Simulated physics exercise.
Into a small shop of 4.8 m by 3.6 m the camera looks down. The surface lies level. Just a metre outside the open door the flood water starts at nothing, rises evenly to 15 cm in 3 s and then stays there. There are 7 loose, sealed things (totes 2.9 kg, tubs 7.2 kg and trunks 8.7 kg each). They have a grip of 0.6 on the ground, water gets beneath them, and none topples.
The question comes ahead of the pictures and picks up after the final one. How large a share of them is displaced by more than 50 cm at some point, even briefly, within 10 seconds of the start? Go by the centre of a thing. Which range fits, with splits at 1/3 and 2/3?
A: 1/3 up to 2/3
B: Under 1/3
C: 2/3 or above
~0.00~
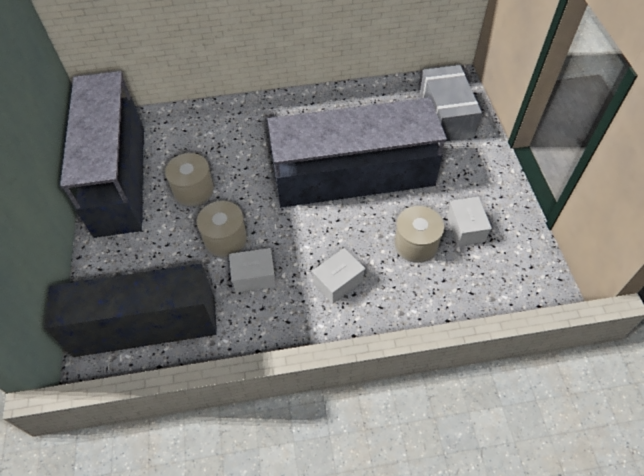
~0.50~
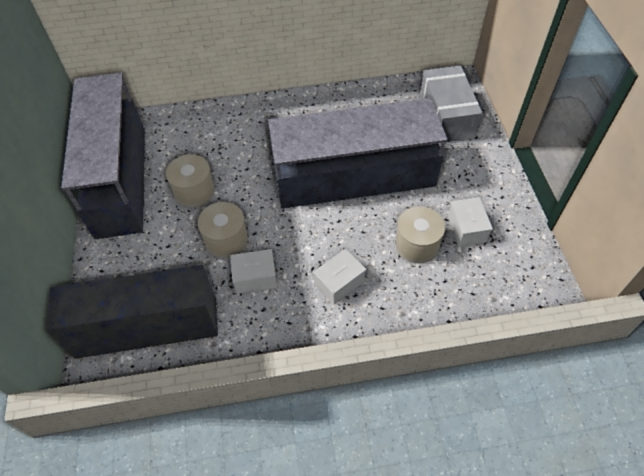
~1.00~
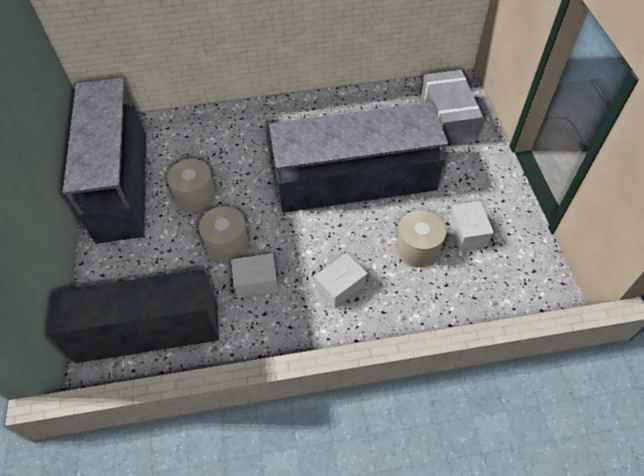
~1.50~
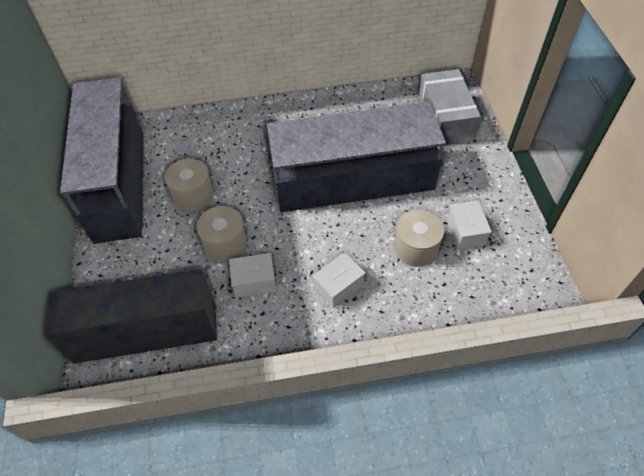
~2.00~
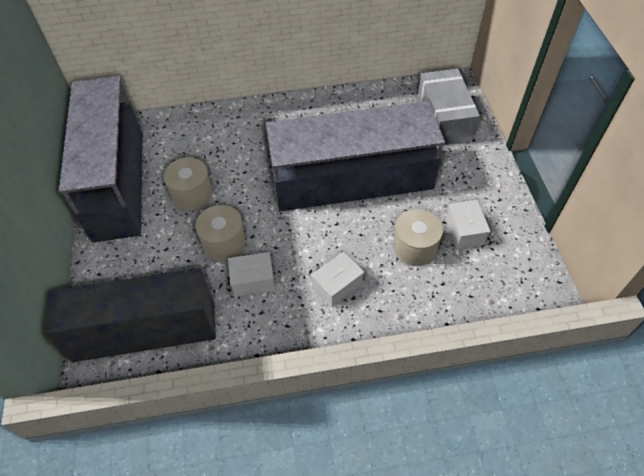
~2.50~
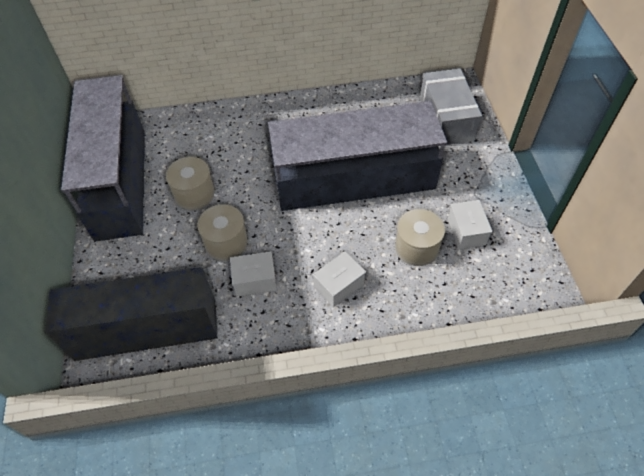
The answer is A.
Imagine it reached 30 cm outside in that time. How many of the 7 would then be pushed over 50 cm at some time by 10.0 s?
Count: 6.
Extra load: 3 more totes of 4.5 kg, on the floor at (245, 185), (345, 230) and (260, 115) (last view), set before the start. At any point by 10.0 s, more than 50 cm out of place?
Note, in order of listing: Stays below the threshold, crosses the threshold, stays below the threshold.
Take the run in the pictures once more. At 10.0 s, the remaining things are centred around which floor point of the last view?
I'd put it close to (255, 267) in the last view.
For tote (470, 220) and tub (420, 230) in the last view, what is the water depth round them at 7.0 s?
I'd put it at 6 cm and 4 cm respectively.
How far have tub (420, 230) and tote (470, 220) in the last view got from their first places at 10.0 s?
In that order: 150 cm, 250 cm.
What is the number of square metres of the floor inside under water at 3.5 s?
Near 2.0 m2 in all.
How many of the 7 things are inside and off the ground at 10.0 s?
I get 5.
After 3.5 s 0 of 7 are over 50 cm from their spots; 0 afloat.
After 4.5 s 0 of 7 are over 50 cm from their spots; 1 afloat.
After 7.0 s 4 of 7 are over 50 cm from their spots; 4 afloat.
After 10.0 s 4 of 7 are over 50 cm from their spots, and 4 have been at some point; 5 afloat.
